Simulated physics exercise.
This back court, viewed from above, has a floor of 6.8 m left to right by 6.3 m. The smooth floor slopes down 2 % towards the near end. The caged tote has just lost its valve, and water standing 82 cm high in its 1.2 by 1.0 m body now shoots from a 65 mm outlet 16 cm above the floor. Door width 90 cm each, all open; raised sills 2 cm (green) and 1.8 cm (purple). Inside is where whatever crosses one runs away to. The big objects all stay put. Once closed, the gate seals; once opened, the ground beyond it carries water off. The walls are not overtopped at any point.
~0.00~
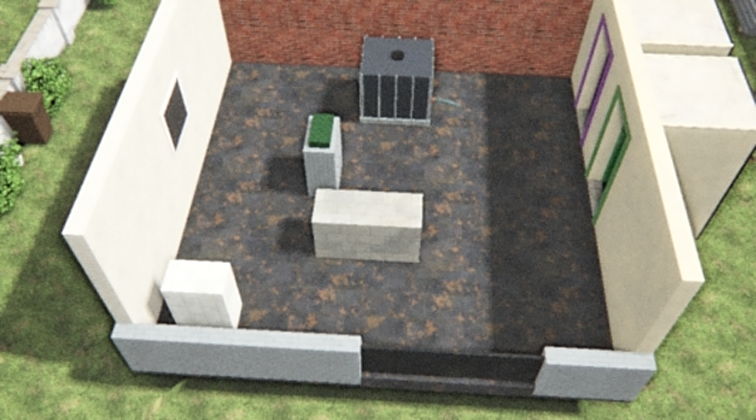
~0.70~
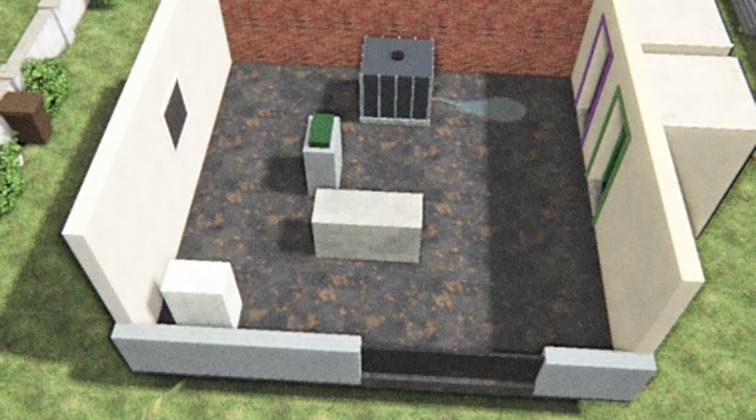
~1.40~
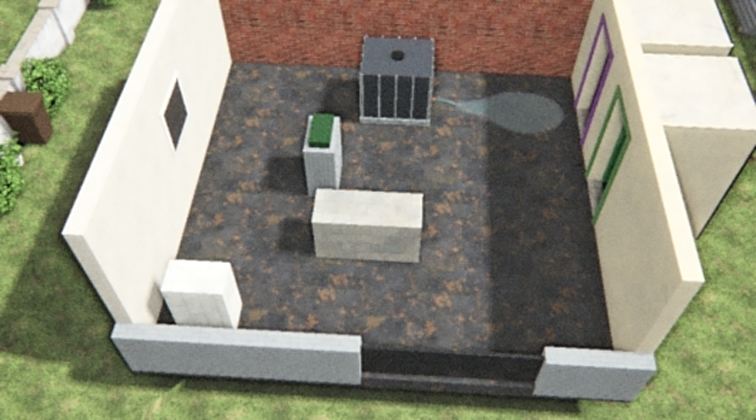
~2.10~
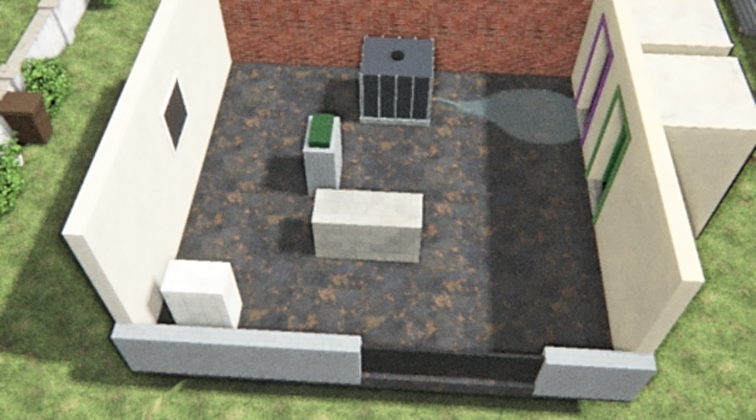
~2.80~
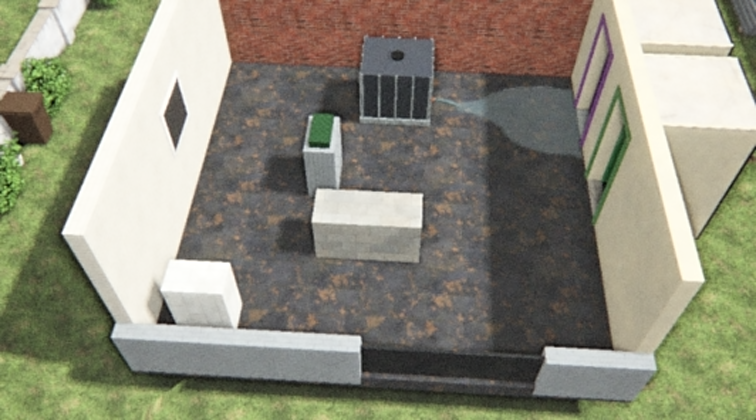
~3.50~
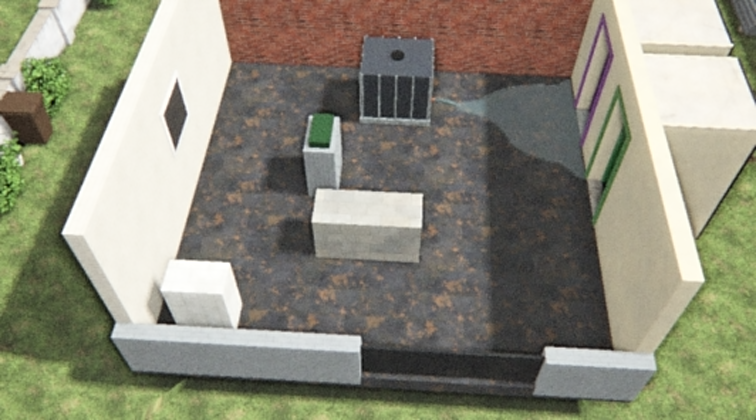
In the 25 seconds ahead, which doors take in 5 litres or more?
Green door no, purple door yes.
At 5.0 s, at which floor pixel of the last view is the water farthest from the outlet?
Look near (581, 207) in the last picture.
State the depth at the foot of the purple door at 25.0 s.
About 3.0 cm deep.
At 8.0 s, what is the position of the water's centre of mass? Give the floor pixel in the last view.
(543, 146).
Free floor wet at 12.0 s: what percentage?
About 20 percent of the floor.
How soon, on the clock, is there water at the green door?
Green door, 4.5 seconds.
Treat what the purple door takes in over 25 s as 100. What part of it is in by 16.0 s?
Roughly 60 percent.
After 5.0 s water covers 10 % of the floor and is deepest (3 cm) near (568, 116); green door 0.85 cm at the sill, 0 L in, purple door 2.9 cm at the sill, 4 L in.
After 8.0 s water covers 15 % of the floor and is deepest (3 cm) near (569, 123); green door 1 cm at the sill, 0 L in, purple door 3 cm at the sill, 9 L in.
After 12.0 s water covers 20 % of the floor and is deepest (3 cm) near (569, 123); green door 1 cm at the sill, 0 L in, purple door 3.1 cm at the sill, 18 L in.
After 16.0 s water covers 25 % of the floor and is deepest (3 cm) near (569, 123); green door 1 cm at the sill, 0 L in, purple door 3.1 cm at the sill, 29 L in.
After 25.0 s water covers 30 % of the floor and is deepest (4 cm) near (581, 375); green door 1.1 cm at the sill, 0 L in, purple door 2.8 cm at the sill, 48 L in.
